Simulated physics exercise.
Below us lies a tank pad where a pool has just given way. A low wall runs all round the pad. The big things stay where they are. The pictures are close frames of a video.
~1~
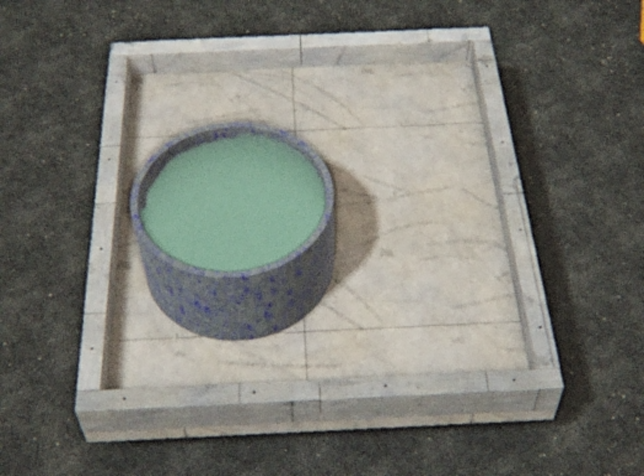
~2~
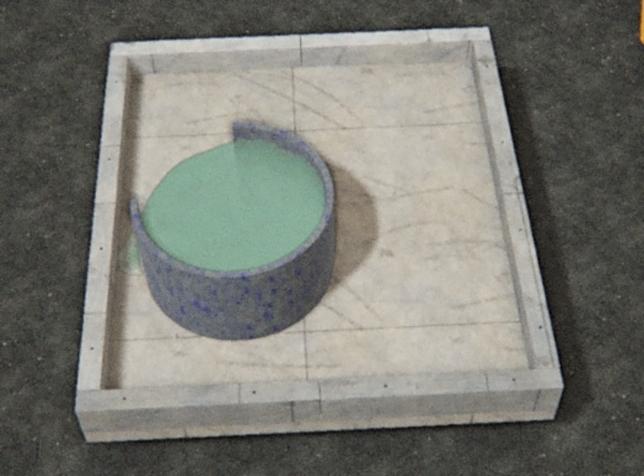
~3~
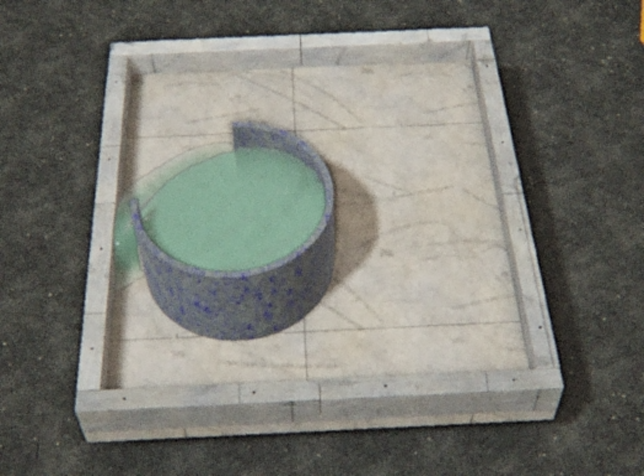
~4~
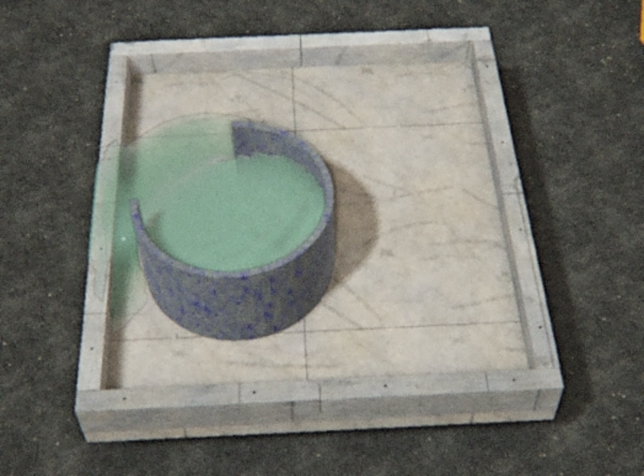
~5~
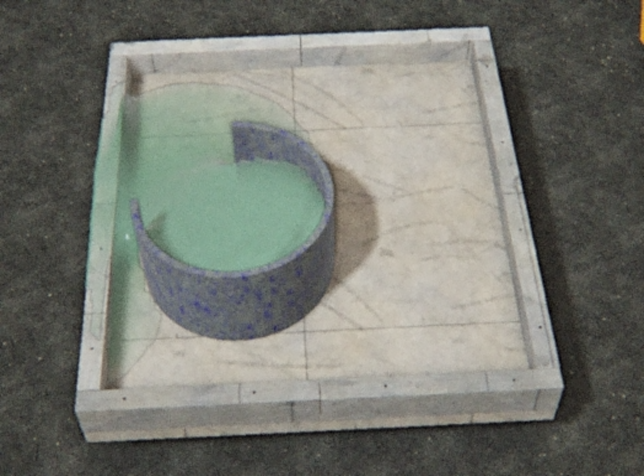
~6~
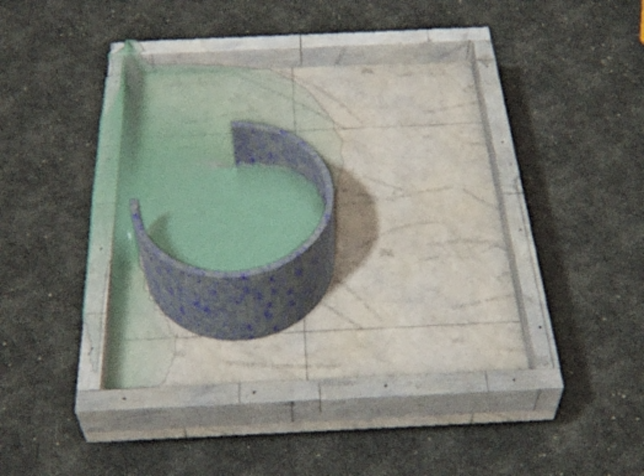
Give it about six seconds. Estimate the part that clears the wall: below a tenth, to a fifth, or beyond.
The share lost is over a fifth.
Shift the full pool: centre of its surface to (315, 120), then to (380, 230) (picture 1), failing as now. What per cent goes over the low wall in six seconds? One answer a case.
Near 22 and 10 in a hundred.
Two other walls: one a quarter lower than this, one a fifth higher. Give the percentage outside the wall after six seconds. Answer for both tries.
About 38 and 16 per cent.
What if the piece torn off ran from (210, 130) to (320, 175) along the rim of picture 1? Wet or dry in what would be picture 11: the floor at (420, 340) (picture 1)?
Answer: Not flooded.
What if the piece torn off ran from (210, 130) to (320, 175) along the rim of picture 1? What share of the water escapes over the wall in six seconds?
I make it 12 per cent.
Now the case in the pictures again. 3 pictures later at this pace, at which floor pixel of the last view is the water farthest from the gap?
Around (367, 68).
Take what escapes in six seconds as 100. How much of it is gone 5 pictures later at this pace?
Near 45 in a hundred.
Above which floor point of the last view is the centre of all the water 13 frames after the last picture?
Around (241, 189).
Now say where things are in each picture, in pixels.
The first frame shows the pool at (233, 200) is whole and still.
In the second frame, the front is at a hidden place, out from the gap on the pool's far side.
In the third frame, the front is at a hidden place, out from the gap on the pool's far side.
In the fourth frame, the front is at (113, 328), out from the gap on the pool's far side.
In the fifth frame, water pours out on the pool's far side and has run to (110, 375).
In the sixth frame, the front is at (130, 42), out from the gap on the pool's far side.
A moment on, water covers 40 % of the floor; the low wall has let 7 % over.
Next, water covers 40 % of the floor; the low wall has let 12 % over.
Then, water covers 70 % of the floor; the low wall has let 24 % over.
Later, water covers 85 % of the floor; the low wall has let 25 % over.
In the end, water covers 85 % of the floor; the low wall has let 25 % over.
